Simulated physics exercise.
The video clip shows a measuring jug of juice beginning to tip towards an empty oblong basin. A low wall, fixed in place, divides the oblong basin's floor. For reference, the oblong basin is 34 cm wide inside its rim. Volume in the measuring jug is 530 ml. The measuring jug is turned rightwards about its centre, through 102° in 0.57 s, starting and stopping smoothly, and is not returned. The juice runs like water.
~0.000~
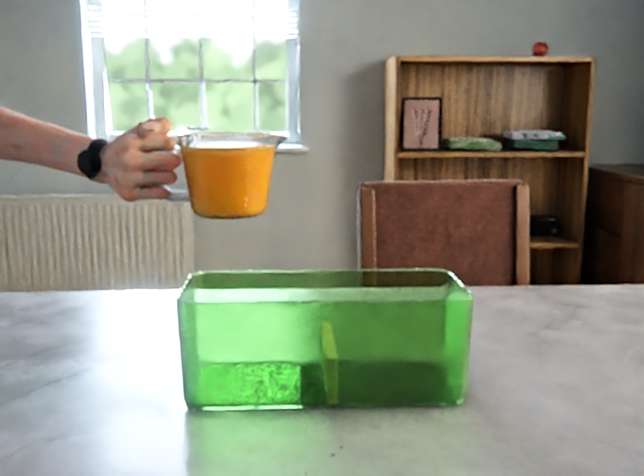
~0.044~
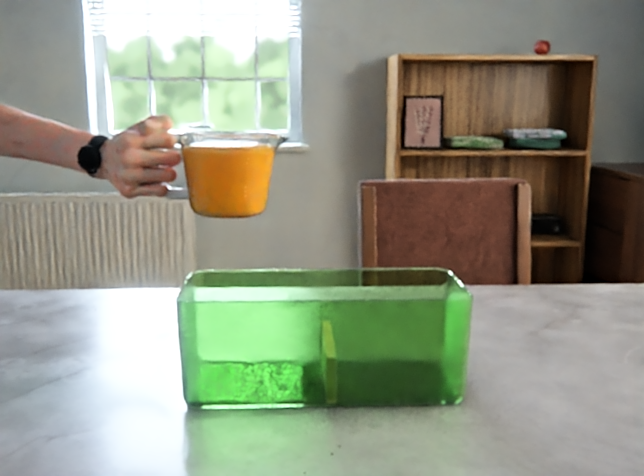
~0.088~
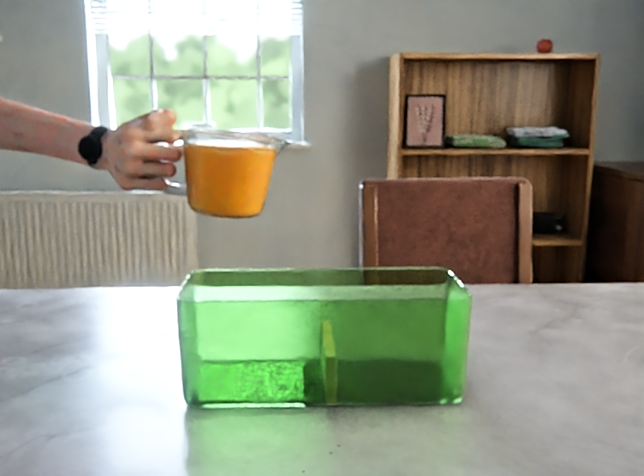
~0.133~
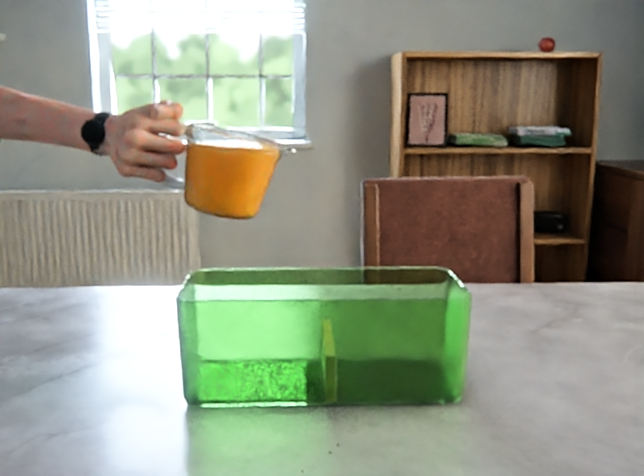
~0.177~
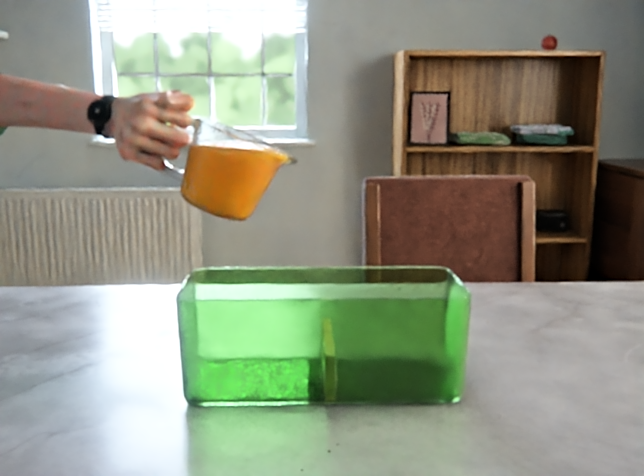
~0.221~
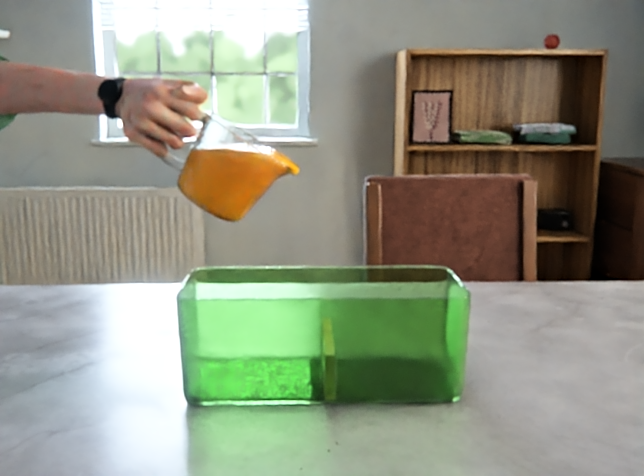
A hand with a dark wristwatch, reaching in from the left, smoothly tilts a clear measuring jug of orange juice rightwards until the juice reaches its lip. Below it, a translucent green oblong basin with a low yellowish wall across its floor sits on a pale grey table. The room is seen from the table's side, with a window, radiator, brown chair and wooden shelves behind, the view drifting very slightly.
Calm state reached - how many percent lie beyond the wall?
48 percent, roughly.
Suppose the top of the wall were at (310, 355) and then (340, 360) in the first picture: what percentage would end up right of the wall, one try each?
The first gives near 90 per cent and the second near 40 per cent.
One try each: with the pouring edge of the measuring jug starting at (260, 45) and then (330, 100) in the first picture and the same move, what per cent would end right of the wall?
Result: 35 per cent, then 90 per cent.
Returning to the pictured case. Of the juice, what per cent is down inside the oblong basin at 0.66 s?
I reckon close to 86 per cent.
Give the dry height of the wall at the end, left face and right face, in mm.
Left about 44 mm, right about 44 mm.
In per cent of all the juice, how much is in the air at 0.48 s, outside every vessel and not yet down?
32 %.
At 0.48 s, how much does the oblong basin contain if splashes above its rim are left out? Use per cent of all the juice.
About 30 per cent.
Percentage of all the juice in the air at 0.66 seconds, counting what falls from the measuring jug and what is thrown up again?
Around 8 percent of it is airborne.
By 0.48 s the tilt is 95° and 39 per cent is still to pour, 4 is left of the wall and 26 right of it.
By 0.66 s the tilt is 102° and 6 per cent is still to pour, 38 is left of the wall and 47 right of it.
By 0.86 s the tilt is 102° and 0 per cent is still to pour, 50 is left of the wall and 48 right of it.
By 1.07 s the tilt is 102° and 0 per cent is still to pour, 51 is left of the wall and 48 right of it.
At rest 51 per cent lies left of the wall, 48 right of it and 1 outside.
